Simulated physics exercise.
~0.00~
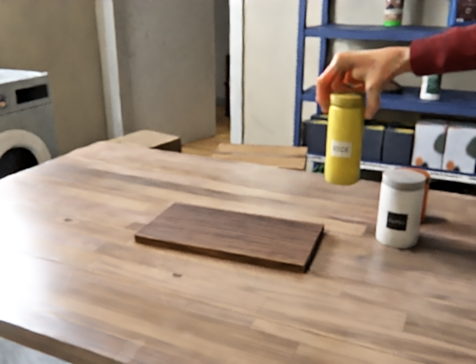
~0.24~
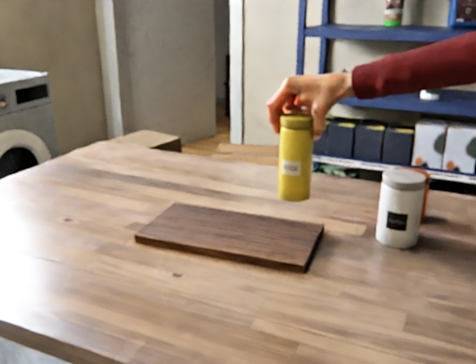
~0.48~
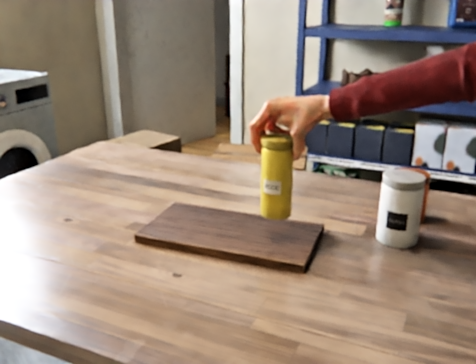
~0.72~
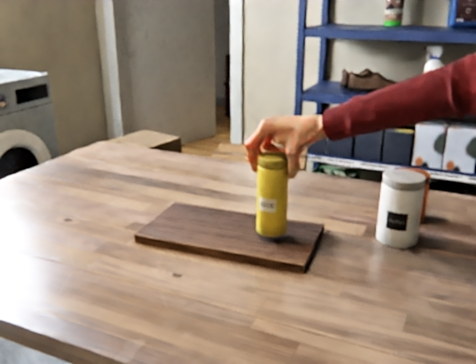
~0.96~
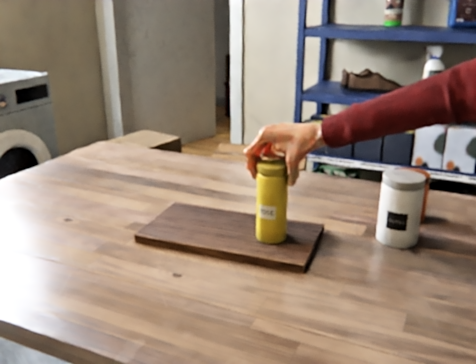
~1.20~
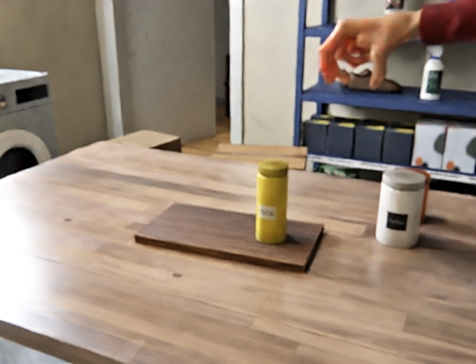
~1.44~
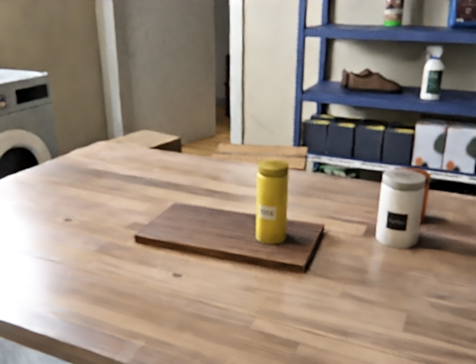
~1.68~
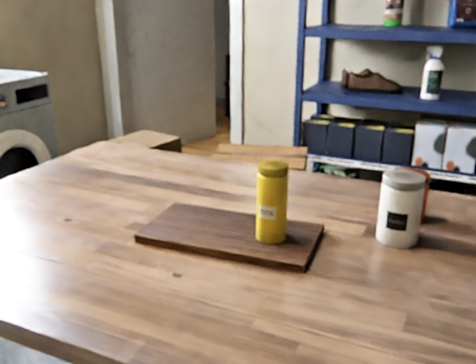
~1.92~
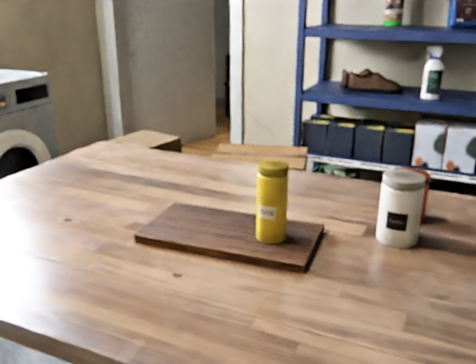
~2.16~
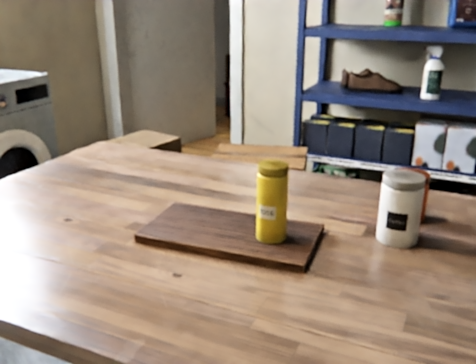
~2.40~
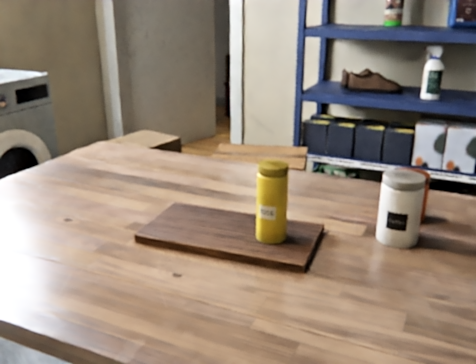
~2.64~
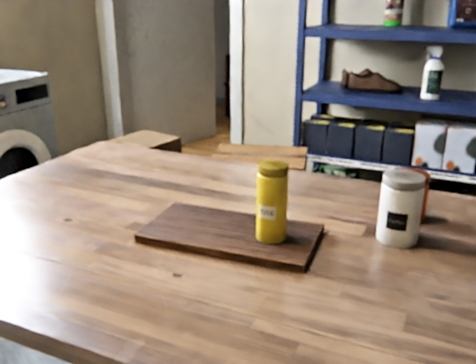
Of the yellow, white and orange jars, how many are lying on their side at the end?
None of the jars are lying on their side at the end. The yellow, white and orange jars all remain upright.
